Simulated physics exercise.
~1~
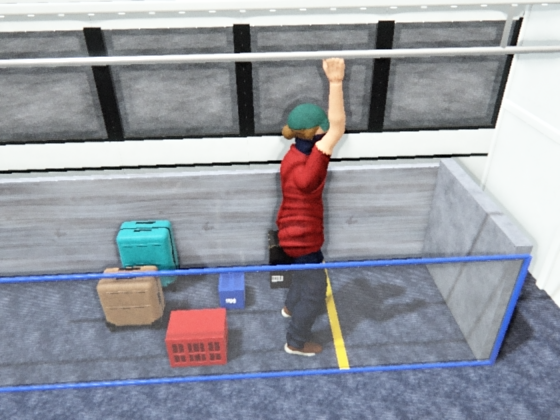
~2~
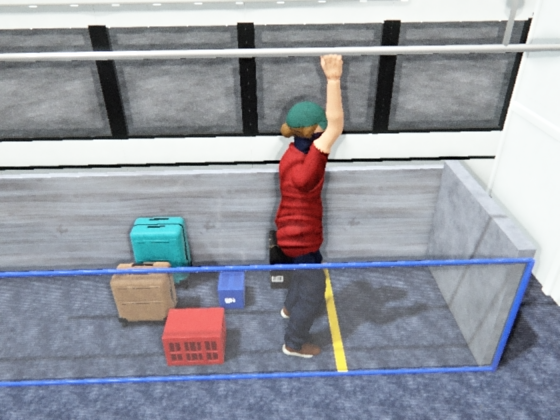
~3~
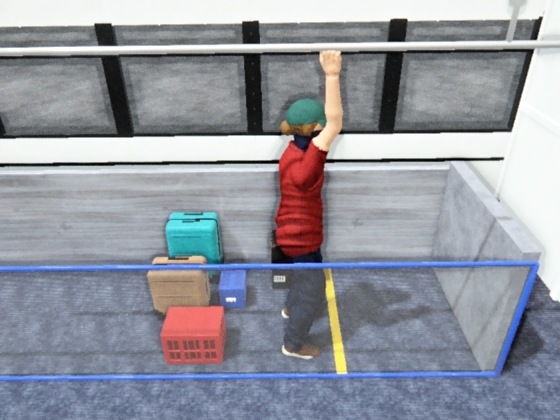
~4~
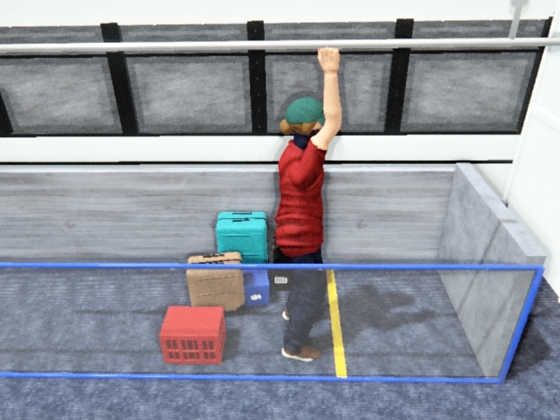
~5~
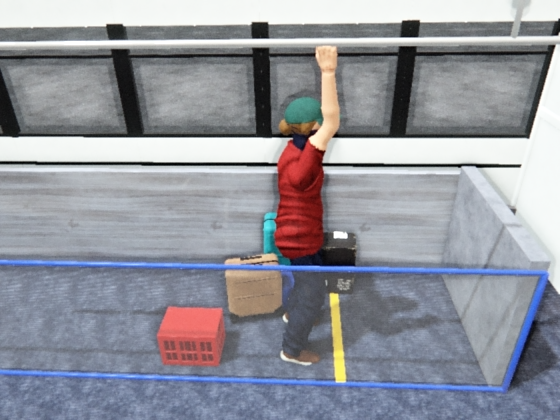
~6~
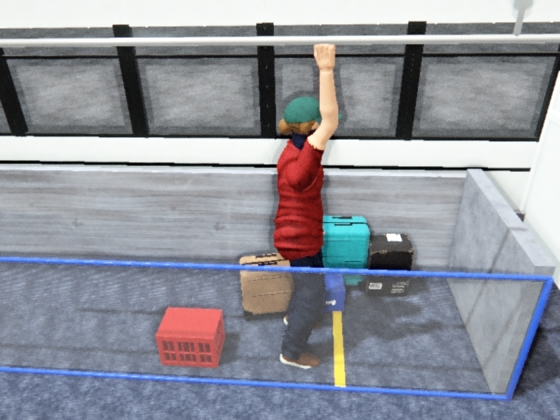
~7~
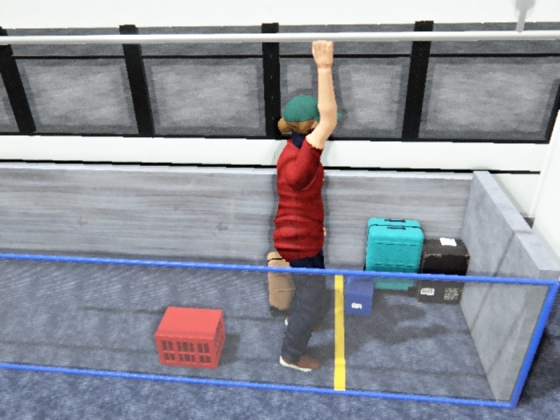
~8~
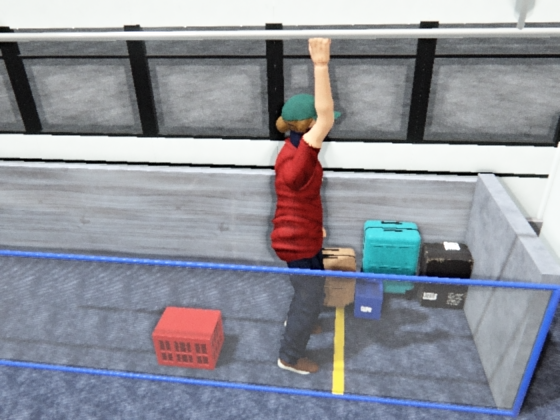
In a bay, cases and a blue tub slide right past a standing passenger, most crossing the line.
